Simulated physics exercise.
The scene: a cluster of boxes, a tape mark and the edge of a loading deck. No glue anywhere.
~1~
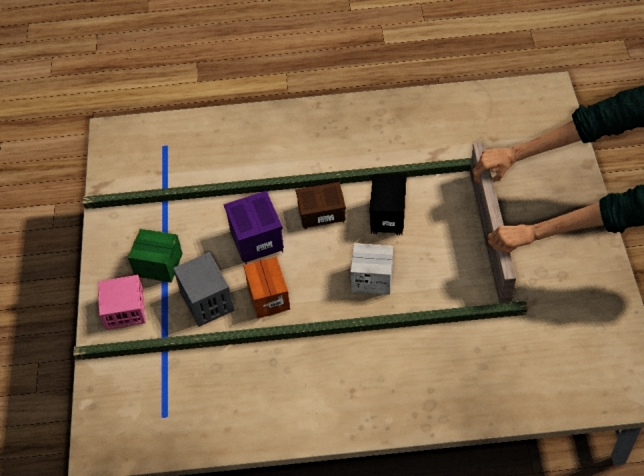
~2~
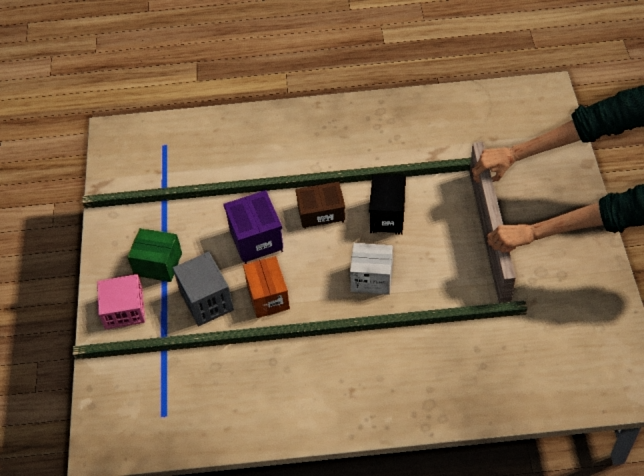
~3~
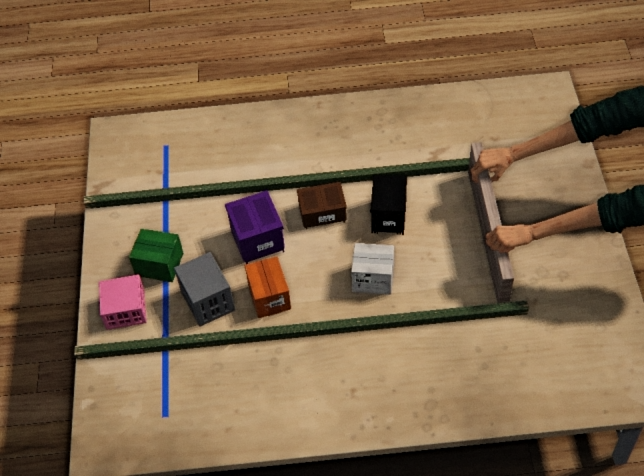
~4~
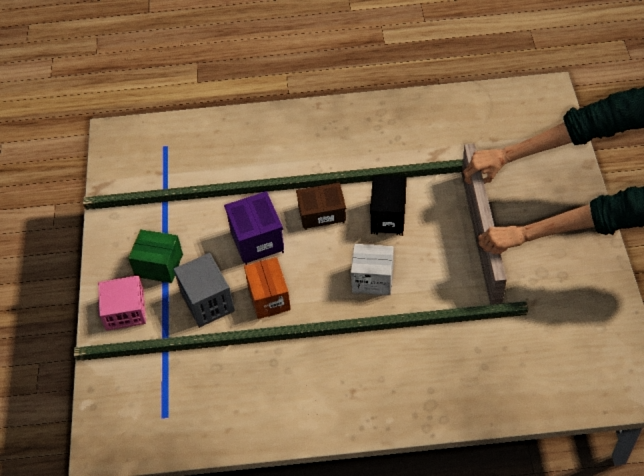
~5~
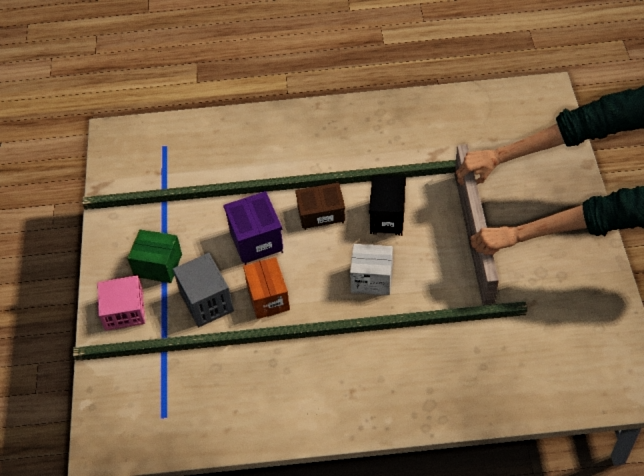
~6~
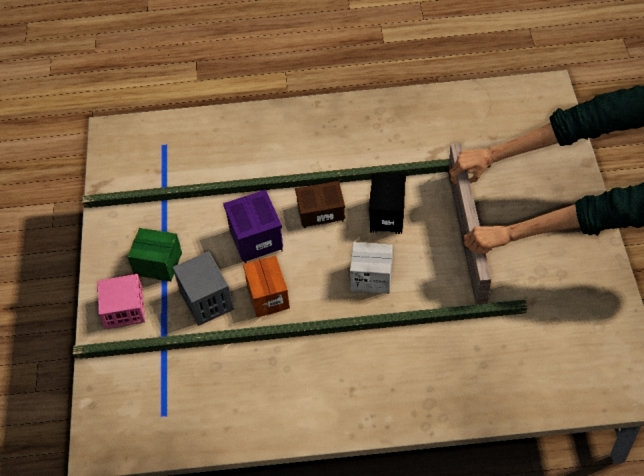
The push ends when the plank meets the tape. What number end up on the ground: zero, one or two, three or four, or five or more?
In the end the number that fall off is three or four.
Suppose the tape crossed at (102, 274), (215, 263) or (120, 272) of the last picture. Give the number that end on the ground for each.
Try by try, 6, 0 and 6.
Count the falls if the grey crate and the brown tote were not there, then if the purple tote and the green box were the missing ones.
First 2, then 2.
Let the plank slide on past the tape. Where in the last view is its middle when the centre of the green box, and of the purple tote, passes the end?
For the green box at (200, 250), for the purple tote at (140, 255).
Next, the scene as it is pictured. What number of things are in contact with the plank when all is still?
The number is 2.
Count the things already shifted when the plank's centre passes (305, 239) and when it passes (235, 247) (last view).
The counts are 5 and 8.
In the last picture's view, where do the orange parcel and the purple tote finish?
First (105, 304), then (95, 257).
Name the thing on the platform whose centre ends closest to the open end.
The purple tote.
Early on, none off yet; pink crate at rest near (121, 302); green box at rest near (155, 255); grey crate at rest near (203, 289).
A while later, none off yet; pink crate at rest near (121, 302); green box travelled a little near (144, 256); grey crate travelled about its own width near (173, 289).
Finally, the number that fall off is three or four; lost, grey crate, green box and pink crate.
